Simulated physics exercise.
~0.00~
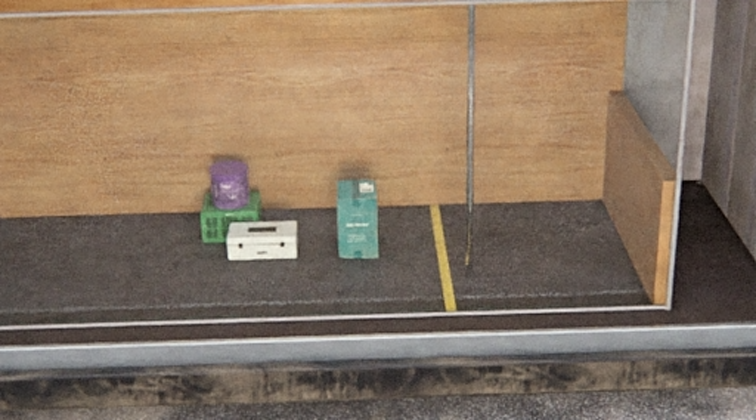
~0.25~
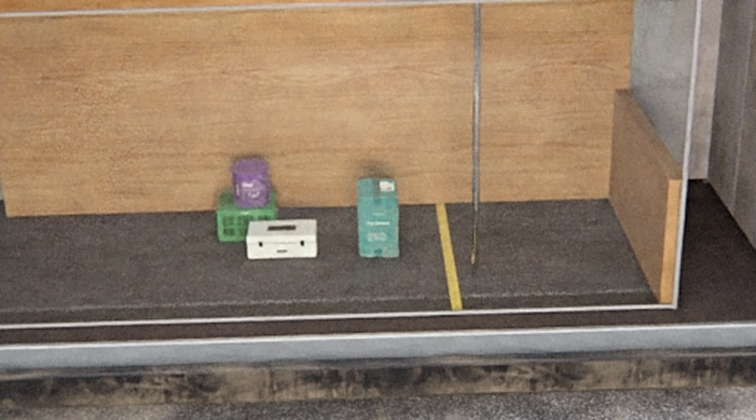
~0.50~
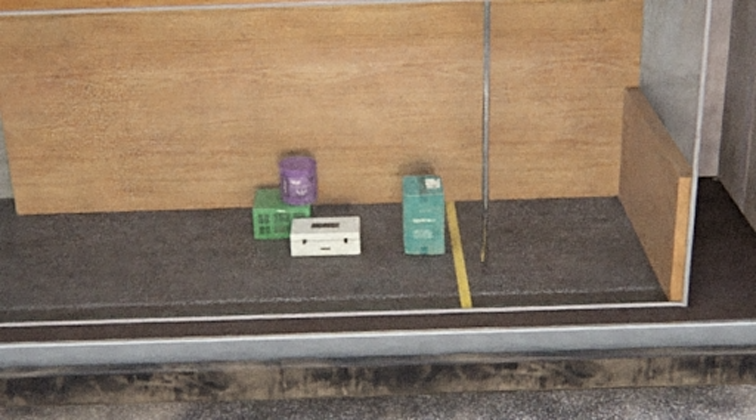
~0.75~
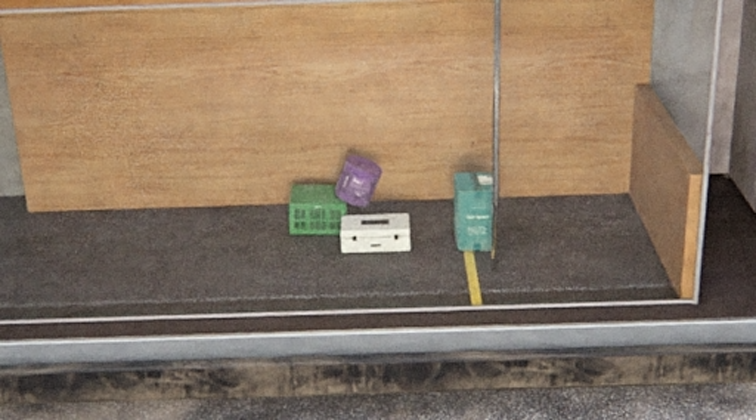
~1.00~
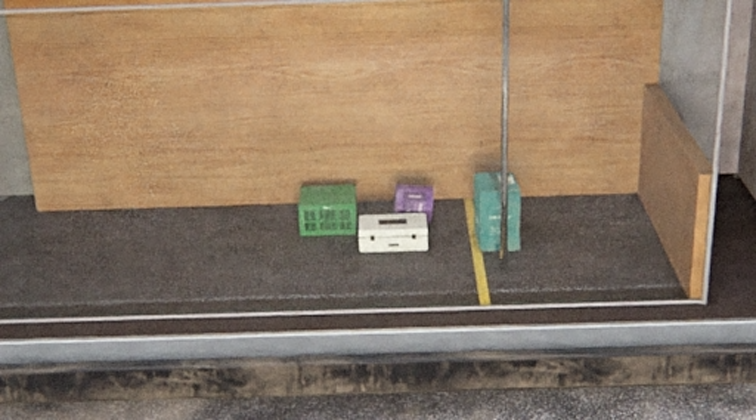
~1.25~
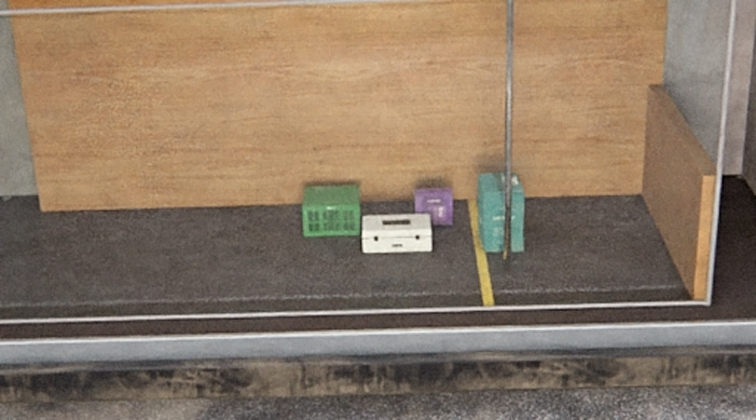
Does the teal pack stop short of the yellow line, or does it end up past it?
The teal pack ends up past the yellow line, still standing upright.
